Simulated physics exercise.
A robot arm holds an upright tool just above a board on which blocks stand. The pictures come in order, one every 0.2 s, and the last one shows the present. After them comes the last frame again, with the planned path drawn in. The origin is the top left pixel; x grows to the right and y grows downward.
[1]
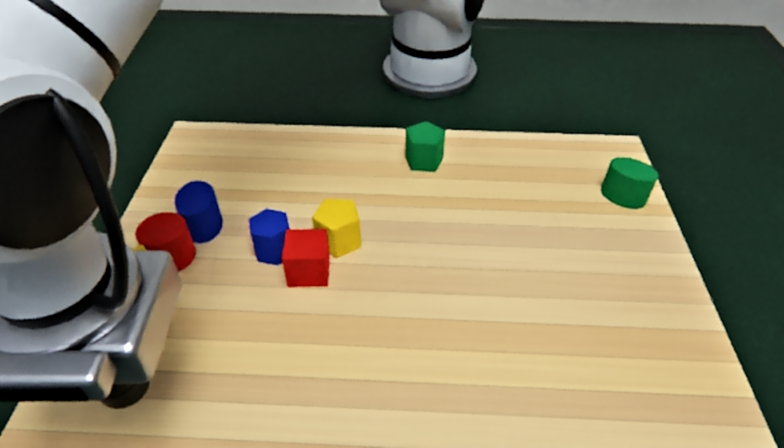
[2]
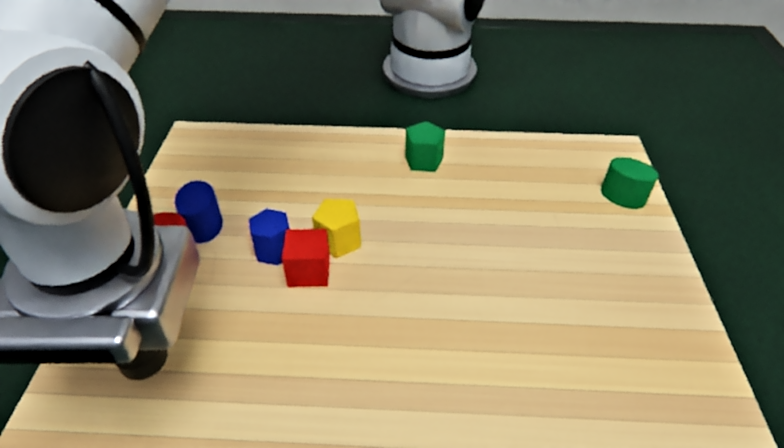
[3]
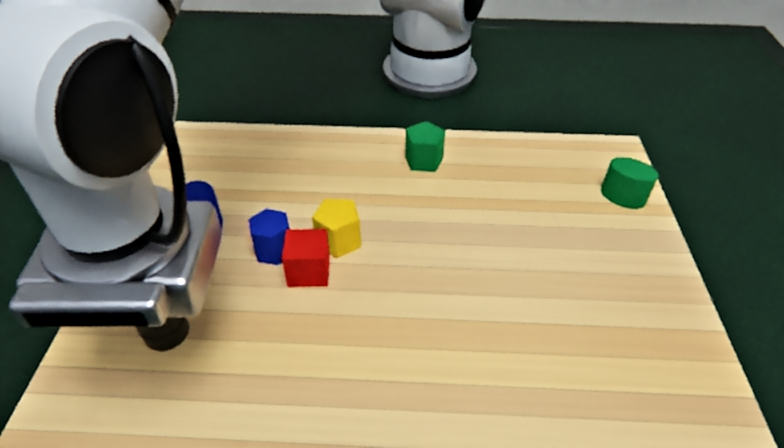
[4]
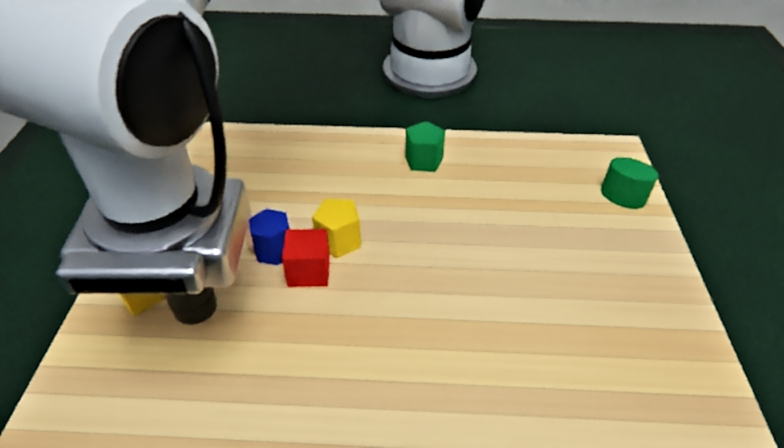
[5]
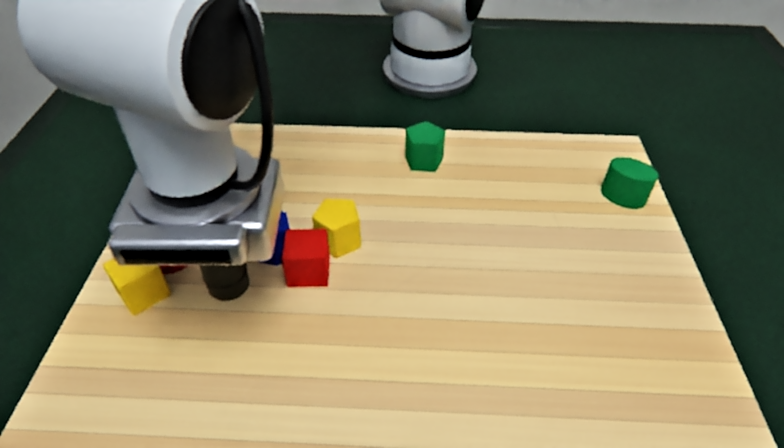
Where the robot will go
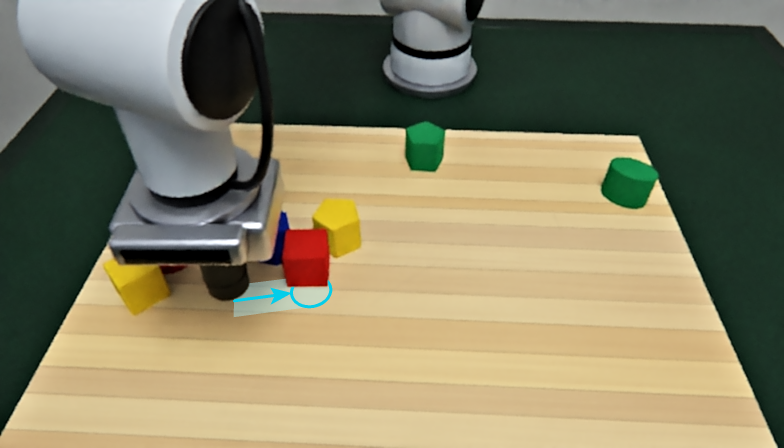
A robot arm moves its dark tool up and right over a board of still blocks.
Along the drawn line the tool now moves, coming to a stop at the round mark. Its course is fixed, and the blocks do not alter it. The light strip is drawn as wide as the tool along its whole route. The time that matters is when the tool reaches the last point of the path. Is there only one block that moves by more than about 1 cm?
No, it doesn't check out.
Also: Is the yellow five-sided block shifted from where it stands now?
Yes, that is what happens.
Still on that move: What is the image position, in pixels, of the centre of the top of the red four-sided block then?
It comes to (338, 234).
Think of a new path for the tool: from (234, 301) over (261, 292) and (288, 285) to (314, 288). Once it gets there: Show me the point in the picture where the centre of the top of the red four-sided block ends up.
It ends at (343, 240).
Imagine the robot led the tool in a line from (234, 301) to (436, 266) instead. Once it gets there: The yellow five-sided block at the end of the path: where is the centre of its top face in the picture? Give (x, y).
It should be at about (352, 193).
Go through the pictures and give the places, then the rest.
In the first frame, tool tip (126, 388); block tops, blue hexagonal block (269, 222); red four-sided block (305, 243); yellow five-sided block (337, 212).
In the second frame, tool (145, 361); blocks unchanged.
In the third frame, tool (167, 334); blocks unchanged.
In the fourth frame, tool (196, 308); blocks unchanged.
In the fifth frame, tool (229, 286); blue hexagonal block partly hidden; red four-sided block (305, 243); yellow five-sided block (337, 212).
Path on the board, in a line from (234, 301) to (311, 291).
On the path given first. Halfway along, tool (269, 281); nothing pushed yet.
At the end, tool (309, 276); blue hexagonal block in place; red four-sided block (338, 234), turned 20° anticlockwise; yellow five-sided block (347, 201), turned 30° anticlockwise.
